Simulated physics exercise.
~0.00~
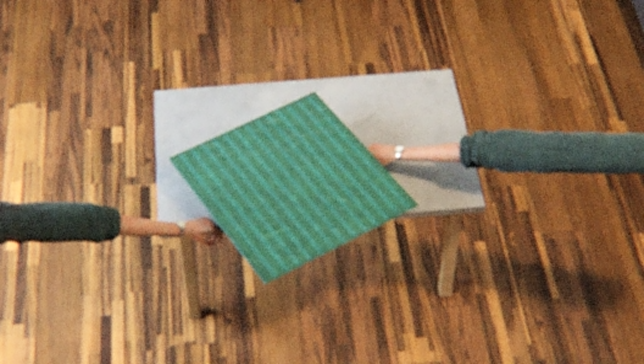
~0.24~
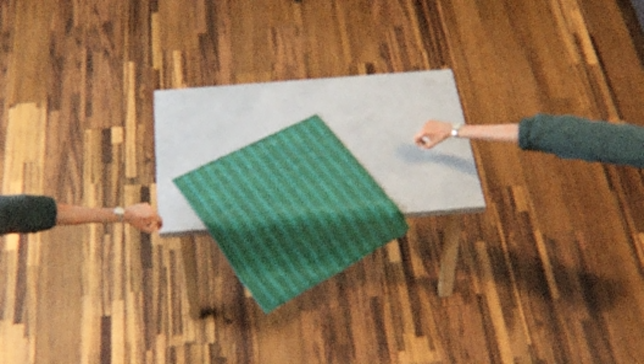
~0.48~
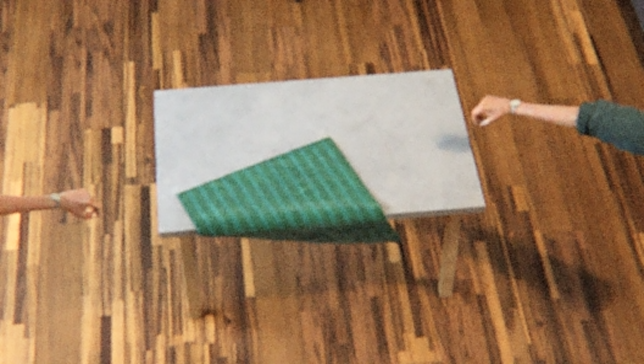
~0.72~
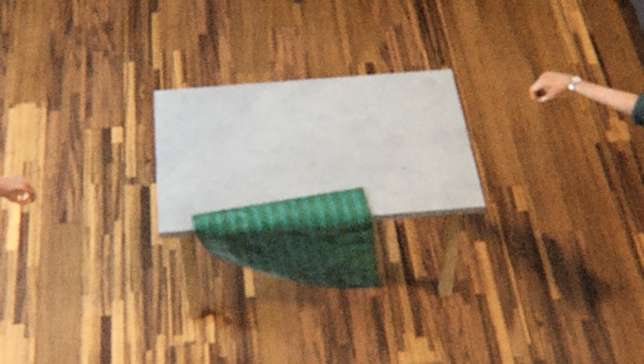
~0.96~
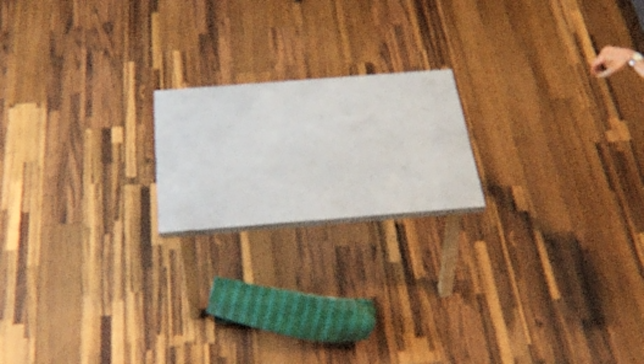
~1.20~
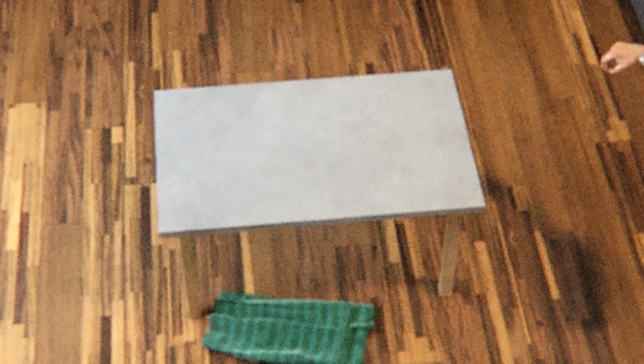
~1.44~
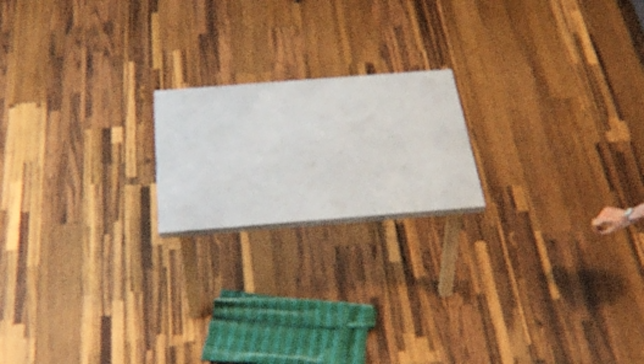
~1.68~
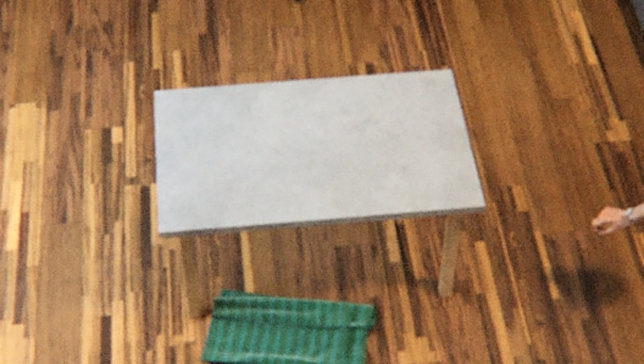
Green cloth released by two hands over a grey table, folding over the near edge, sliding off and landing crumpled on the wooden floor.
